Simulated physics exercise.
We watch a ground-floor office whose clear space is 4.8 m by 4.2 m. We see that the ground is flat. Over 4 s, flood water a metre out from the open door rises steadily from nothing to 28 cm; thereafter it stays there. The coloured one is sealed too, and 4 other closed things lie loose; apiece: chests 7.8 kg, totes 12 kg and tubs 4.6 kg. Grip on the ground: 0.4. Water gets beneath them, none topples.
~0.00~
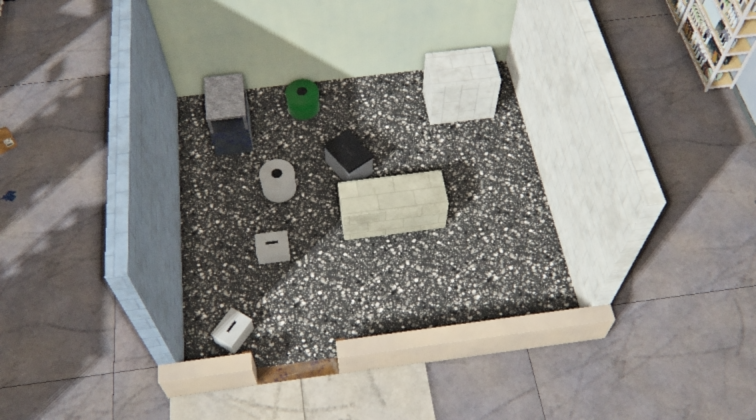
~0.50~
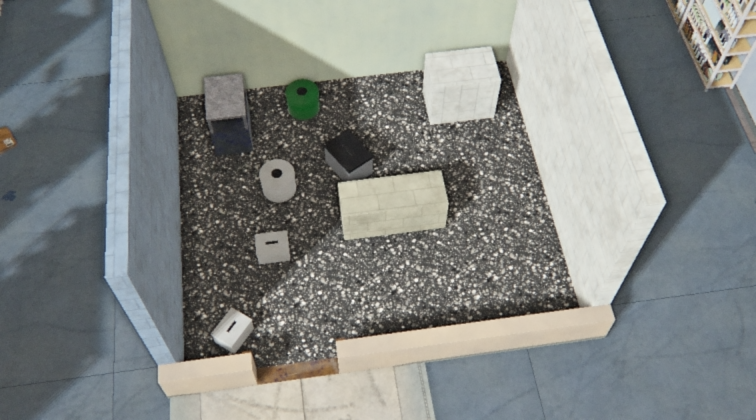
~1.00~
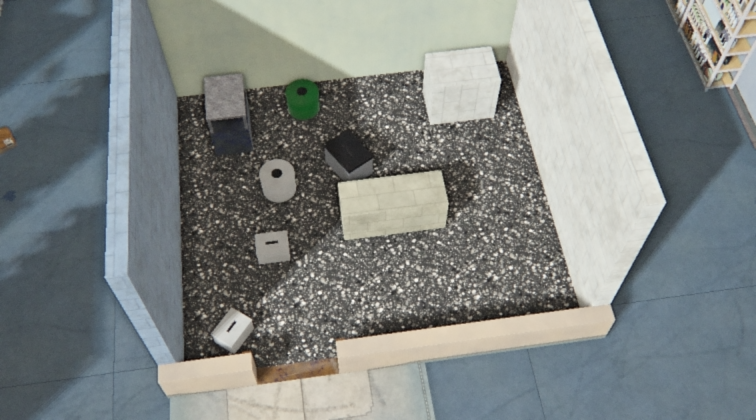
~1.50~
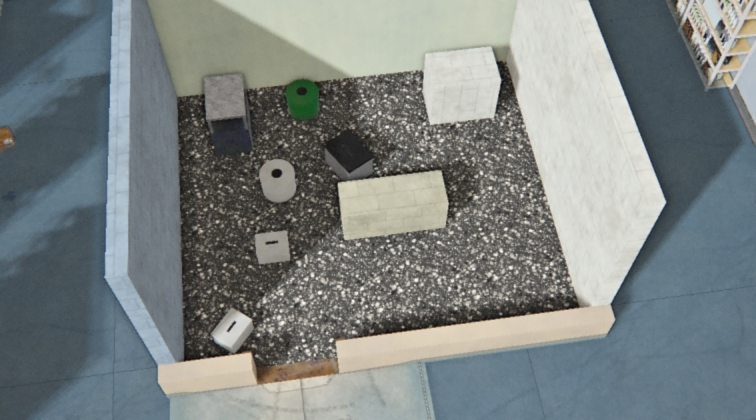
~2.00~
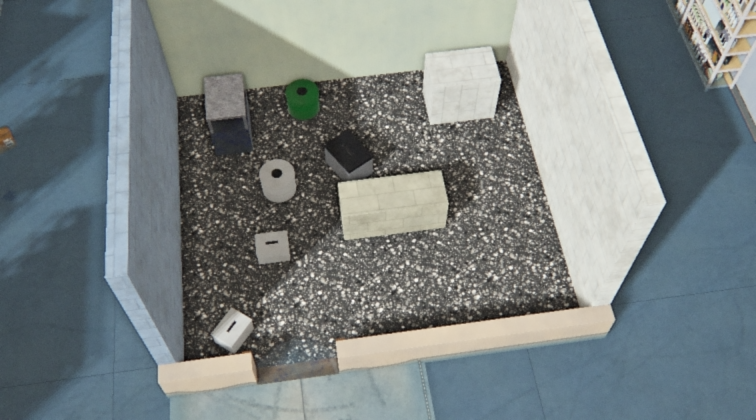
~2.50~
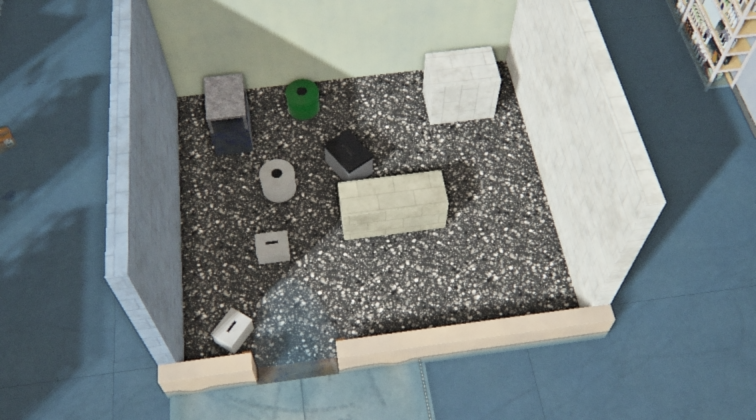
The clip opens on a roofless room with a speckled floor, holding pale blocks, small containers and a green tub, with dry ground outside. Bluish water then spreads over the ground around the walls, and finally a thin sheet slips through the front gap onto the floor while every object stays still.
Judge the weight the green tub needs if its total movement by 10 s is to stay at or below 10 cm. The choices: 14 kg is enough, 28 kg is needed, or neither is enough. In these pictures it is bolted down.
My judgement is that neither is enough.
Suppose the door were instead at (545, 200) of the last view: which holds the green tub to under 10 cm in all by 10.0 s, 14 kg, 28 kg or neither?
Well, then the greater option is needed.
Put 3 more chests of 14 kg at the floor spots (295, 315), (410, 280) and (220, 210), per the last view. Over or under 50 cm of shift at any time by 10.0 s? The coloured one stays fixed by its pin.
Taking them in turn, the first is beyond the line, the second inside the line and the third beyond the line.
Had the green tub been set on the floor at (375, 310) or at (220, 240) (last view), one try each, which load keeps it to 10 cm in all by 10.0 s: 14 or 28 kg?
Trial 1 - the lower mass works; trial 2 - only the upper mass works.
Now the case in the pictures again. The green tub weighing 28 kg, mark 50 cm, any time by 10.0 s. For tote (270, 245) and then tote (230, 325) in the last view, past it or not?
First above the mark, second within the mark.
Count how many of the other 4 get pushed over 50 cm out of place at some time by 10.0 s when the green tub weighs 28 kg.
I make that 3.
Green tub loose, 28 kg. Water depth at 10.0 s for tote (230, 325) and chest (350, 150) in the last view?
Close to 7 and 5 centimetres.
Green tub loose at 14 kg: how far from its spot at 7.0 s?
I'd put it at roughly 20 cm.
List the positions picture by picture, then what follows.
The green tub at (302, 92), on the bottom; water covers 0.0 m2; 0 of 5 have shifted, in the first picture.
The green tub at (302, 92), on the bottom; water covers 0.0 m2; 0 of 5 have shifted, in the second picture.
The green tub at (302, 92) rests on the ground; 0.0 m2 under water; 0 of 5 have shifted, in the third picture.
The green tub at (302, 92) rests on the ground; water covers 0.0 m2; 0 of 5 have shifted, in the fourth picture.
The green tub at (302, 92) rests on the ground; water covers 0.2 m2; 0 of 5 have shifted, in the fifth picture.
The green tub at (302, 92), on the bottom; 0.8 m2 under water; 0 of 5 have shifted, in the sixth picture.
After 3.5 s the green tub would be 0 cm from its start with 14 kg and 0 cm from its start with 28 kg; 0 cm of water round it then.
After 4.5 s the green tub would be 0 cm from its start with 14 kg and 0 cm from its start with 28 kg; 0 cm of water round it then.
After 7.0 s the green tub would be 18 cm from its start with 14 kg and 0 cm from its start with 28 kg; 9 cm of water round it then.
After 10.0 s the green tub would be 157 cm from its start with 14 kg and 53 cm from its start with 28 kg; 11 cm of water round it then.
